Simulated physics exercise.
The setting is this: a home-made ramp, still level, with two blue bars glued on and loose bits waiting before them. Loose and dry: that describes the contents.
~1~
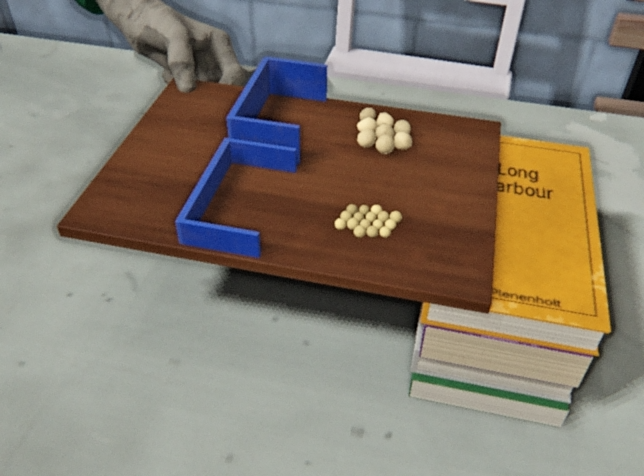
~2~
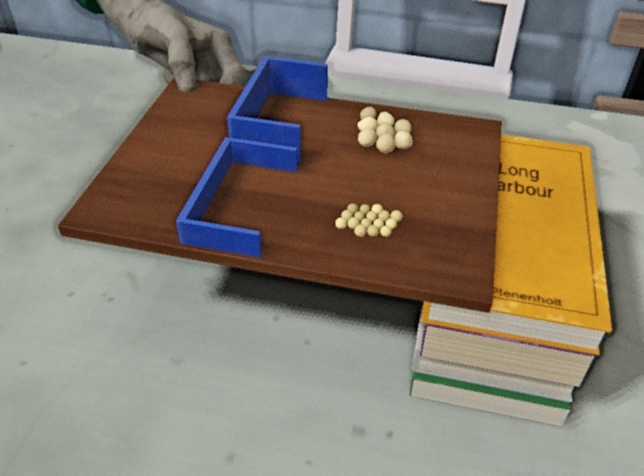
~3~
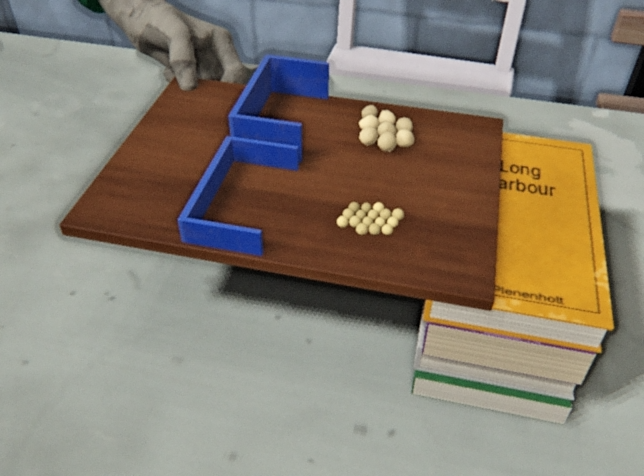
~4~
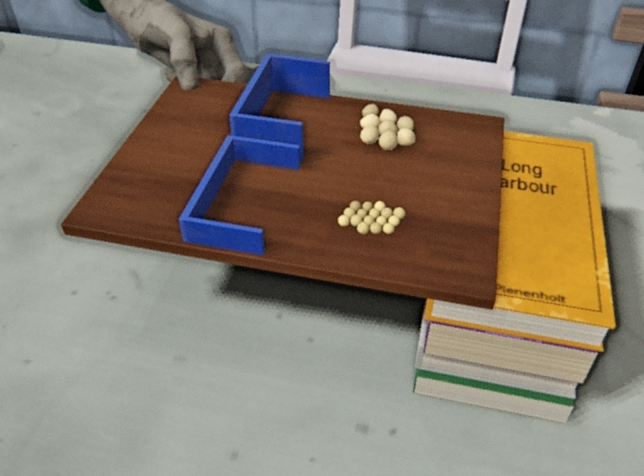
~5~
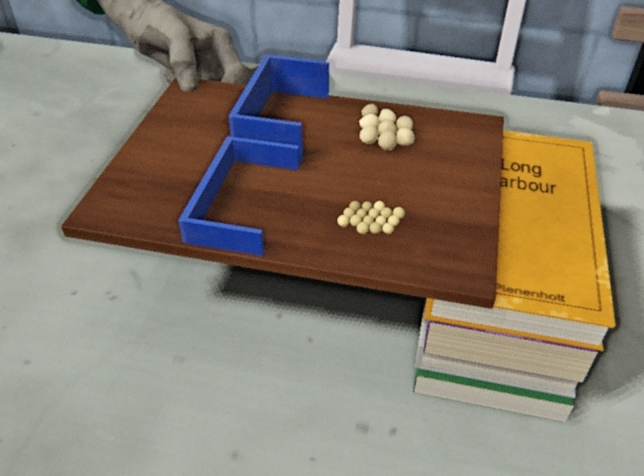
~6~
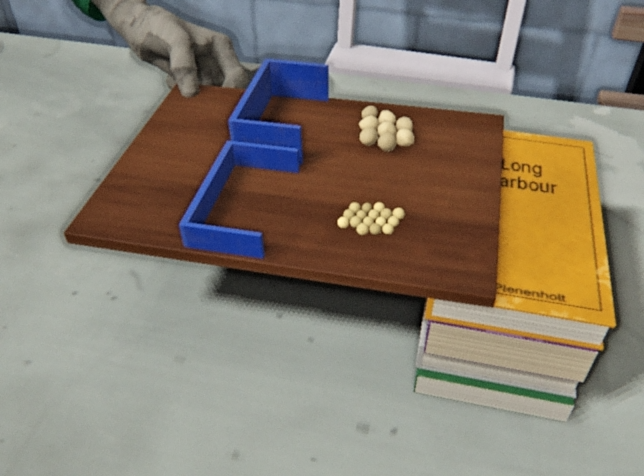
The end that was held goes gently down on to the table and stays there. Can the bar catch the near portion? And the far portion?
In order: The near portion will stay behind its barrier. The far portion will stay behind its barrier.
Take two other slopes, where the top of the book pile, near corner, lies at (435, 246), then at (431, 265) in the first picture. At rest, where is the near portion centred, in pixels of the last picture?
Case 1 at (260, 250), case 2 at (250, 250).
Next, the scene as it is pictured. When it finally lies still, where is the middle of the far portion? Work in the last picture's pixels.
Its middle ends up near (284, 177).
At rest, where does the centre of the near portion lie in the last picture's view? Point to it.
Around (243, 258).
Then, 0.32 s past the last view, board sloping at 9°; near portion where it was; far portion where it was.
Then, 0.73 s past the last view, board sloping at 20°; near portion has reached its bar; far portion on its way down.
Then, 1.17 s past the last view, board resting at 26°; near portion has reached its bar; far portion has reached its bar.
Finally, board resting at 26°; near portion gathered behind its bar; far portion gathered behind its bar.
